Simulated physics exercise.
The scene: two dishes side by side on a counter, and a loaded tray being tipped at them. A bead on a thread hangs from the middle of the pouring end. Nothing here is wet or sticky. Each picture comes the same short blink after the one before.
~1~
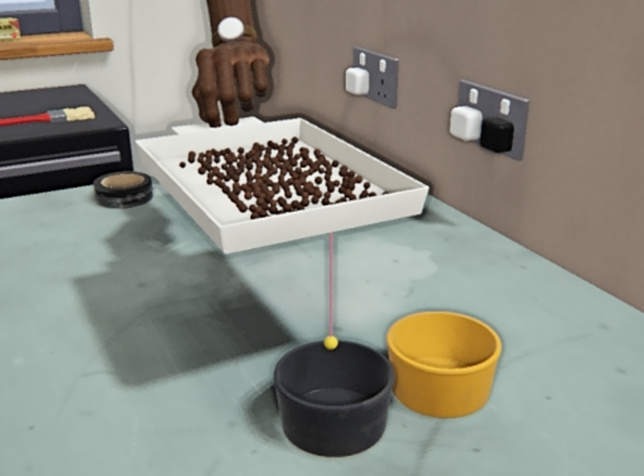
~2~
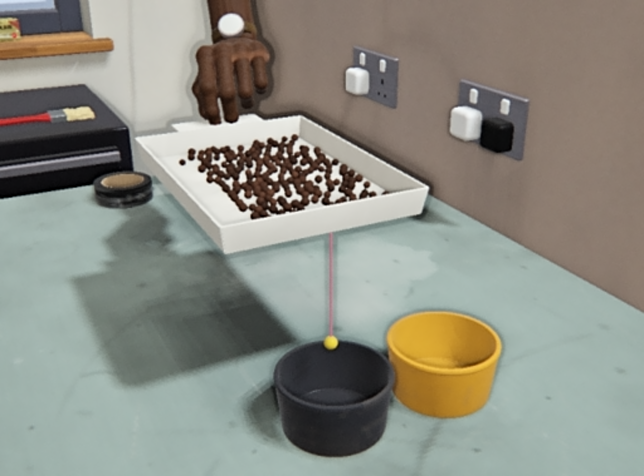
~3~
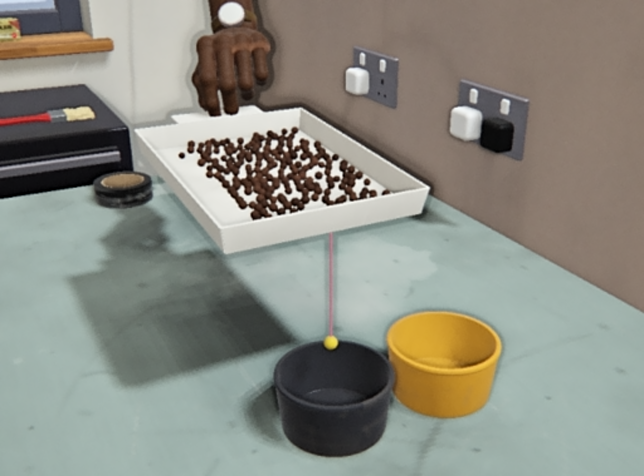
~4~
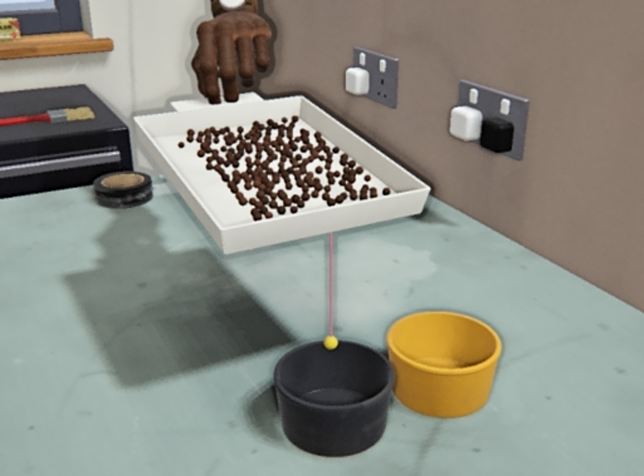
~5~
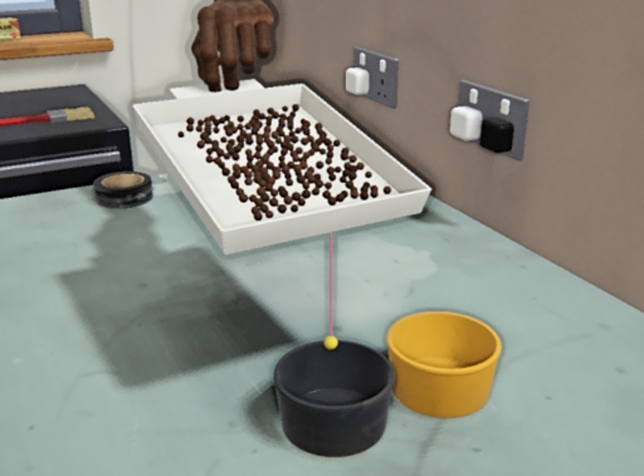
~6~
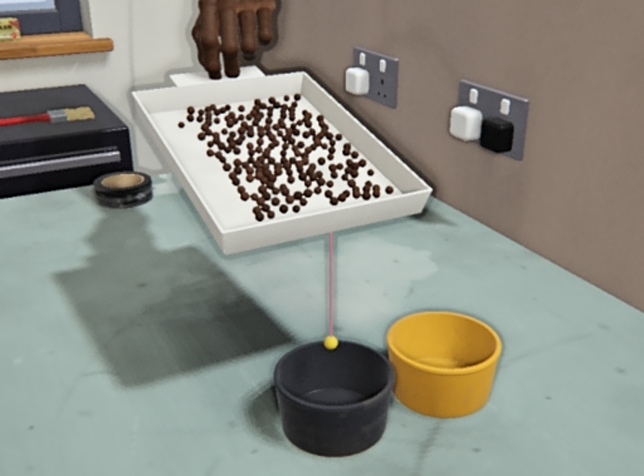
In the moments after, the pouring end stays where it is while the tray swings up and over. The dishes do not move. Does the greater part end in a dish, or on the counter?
They take only the smaller part between them.
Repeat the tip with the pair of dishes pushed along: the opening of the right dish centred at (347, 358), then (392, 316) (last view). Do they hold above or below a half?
First under half, then below a half.
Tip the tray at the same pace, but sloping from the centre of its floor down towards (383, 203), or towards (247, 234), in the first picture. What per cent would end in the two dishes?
Roughly 90 per cent, and 0 per cent.
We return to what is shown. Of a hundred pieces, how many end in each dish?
About: Left dish 20, right dish 0 per cent.
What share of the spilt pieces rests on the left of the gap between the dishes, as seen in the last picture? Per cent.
Near 40 %.
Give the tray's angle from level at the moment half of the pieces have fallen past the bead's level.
Roughly 105°.
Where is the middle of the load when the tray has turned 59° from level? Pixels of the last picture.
Close to (322, 194).
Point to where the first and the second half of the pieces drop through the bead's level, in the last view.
The first part at (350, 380); the rest at (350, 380).
Just after the last frame, tray tipped steeply; every one on the tray.
A moment on, tray tipped right over; roughly half on the tray; just a few in the left dish; just a few outside both; roughly a third in the air.
Further on, tray tipped past a quarter turn; roughly a quarter in the left dish; just a few in the right dish; the larger part outside both.
When it is over, tray tipped past a quarter turn; roughly a quarter in the left dish; just a few in the right dish; the larger part outside both.
